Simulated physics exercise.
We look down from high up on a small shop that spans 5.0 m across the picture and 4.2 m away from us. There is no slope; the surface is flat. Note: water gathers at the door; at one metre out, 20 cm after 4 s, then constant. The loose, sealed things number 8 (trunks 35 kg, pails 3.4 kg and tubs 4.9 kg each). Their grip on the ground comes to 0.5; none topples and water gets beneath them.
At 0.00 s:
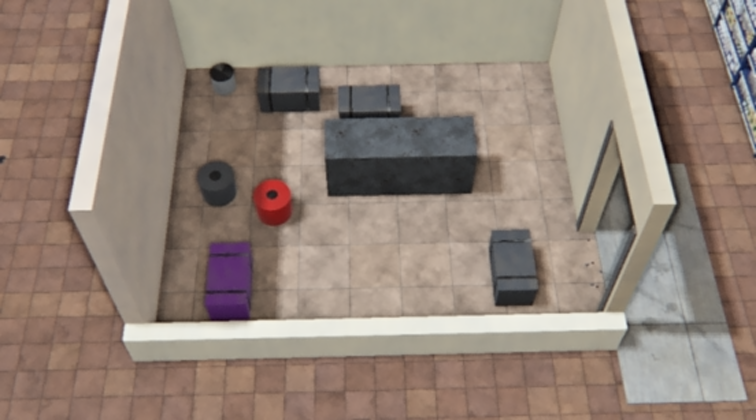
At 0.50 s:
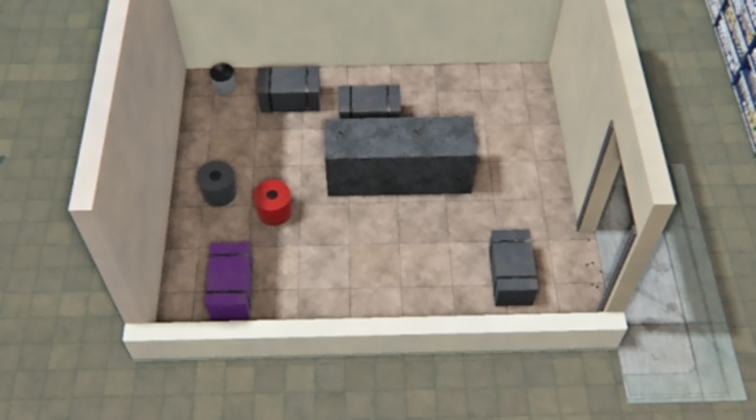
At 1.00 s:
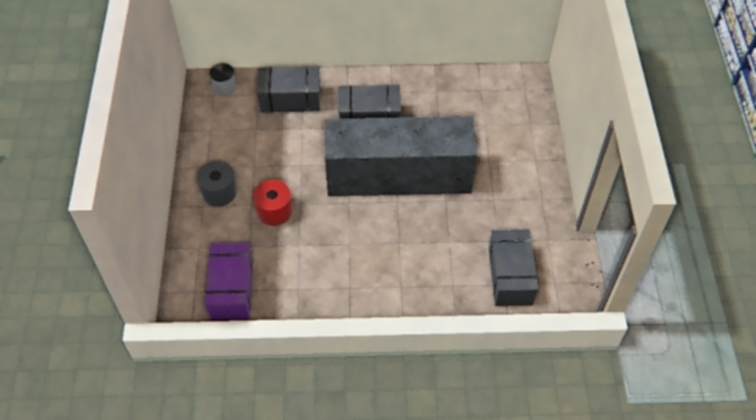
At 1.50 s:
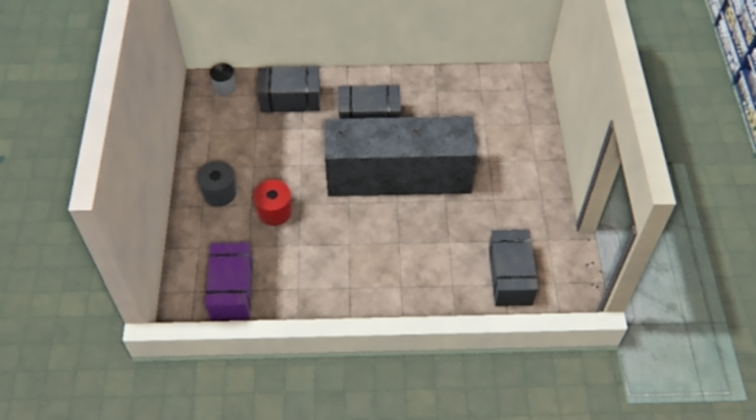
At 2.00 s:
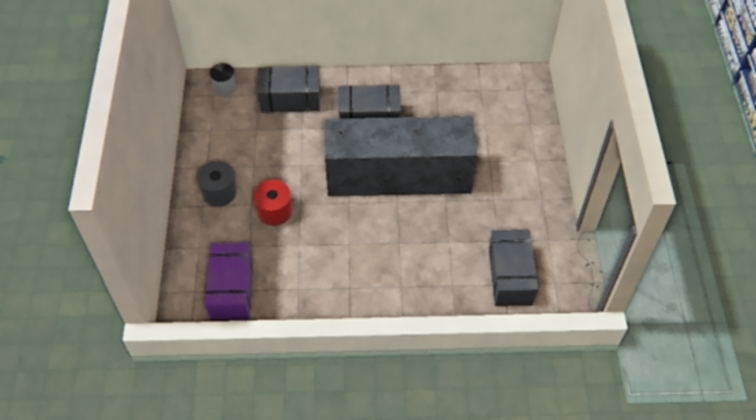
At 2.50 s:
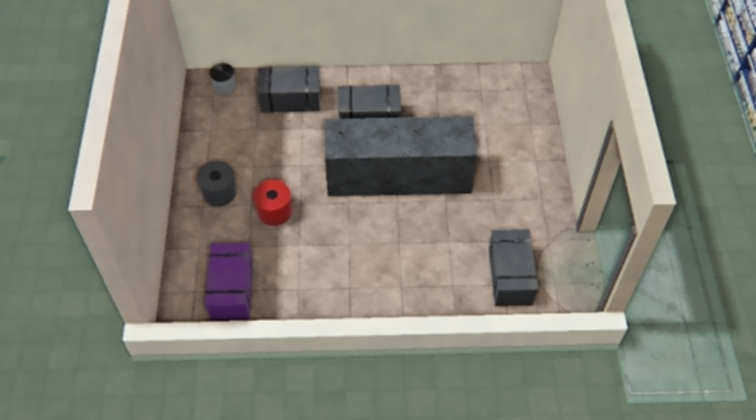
In the video, the paving around a small open-topped shop turns from brown to dull green as water covers it, then a little water enters through the doorway at right, while the red tub, purple trunk and dark furnishings stay still.
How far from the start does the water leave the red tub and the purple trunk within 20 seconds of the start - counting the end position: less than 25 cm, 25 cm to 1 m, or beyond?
Looking at the end spots, the red tub goes a great distance and the purple trunk goes a great distance.
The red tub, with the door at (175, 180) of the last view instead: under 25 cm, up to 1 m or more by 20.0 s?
With that change, the red tub is swept well off.
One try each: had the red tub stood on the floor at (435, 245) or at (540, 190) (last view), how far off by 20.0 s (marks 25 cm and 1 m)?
First try: It covers a big distance; second try: It covers a big distance.
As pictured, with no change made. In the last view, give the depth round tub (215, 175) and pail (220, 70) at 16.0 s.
13 and 8 cm.
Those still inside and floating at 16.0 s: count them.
6 at that moment.
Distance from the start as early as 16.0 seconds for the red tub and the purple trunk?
Roughly 200 and 300 cm.
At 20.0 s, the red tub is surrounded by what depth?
I'd say around 15 cm.
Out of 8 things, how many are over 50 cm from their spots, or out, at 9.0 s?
At that moment it comes to 3.
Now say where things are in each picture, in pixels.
In the first picture, the red tub at (272, 195), on the bottom; the purple trunk at (228, 273) rests on the ground; 0.0 m2 under water; 0 of 8 have shifted.
In the second picture, the red tub at (272, 195) rests on the ground; the purple trunk at (228, 273), on the bottom; 0.0 m2 under water; 0 of 8 have shifted.
In the third picture, the red tub at (272, 195) rests on the ground; the purple trunk at (228, 273) rests on the ground; water covers 0.0 m2; 0 of 8 have shifted.
In the fourth picture, the red tub at (272, 195) rests on the ground; the purple trunk at (228, 273) rests on the ground; 0.0 m2 under water; 0 of 8 have shifted.
In the fifth picture, the red tub at (272, 195) rests on the ground; the purple trunk at (228, 273), on the bottom; water covers 0.0 m2; 0 of 8 have shifted.
In the sixth picture, the red tub at (272, 195), on the bottom; the purple trunk at (228, 273) rests on the ground; 0.5 m2 under water; 0 of 8 have shifted.
After 4.0 s the red tub is near (272, 195), 0.0 m from its start, aground; the purple trunk is near (228, 273), 0.0 m from its start, aground; 0 afloat.
After 9.0 s the red tub is near (187, 172), 1.1 m from its start, afloat; the purple trunk is near (226, 273), 0.0 m from its start, aground; 2 afloat.
After 16.0 s the red tub is near (309, 81), 1.8 m from its start, afloat; the purple trunk is near (248, 84), 2.8 m from its start, afloat; 6 afloat.
After 20.0 s the red tub is near (479, 57), 3.4 m from its start, afloat; the purple trunk is near (459, 106), 3.6 m from its start, afloat; 8 afloat.
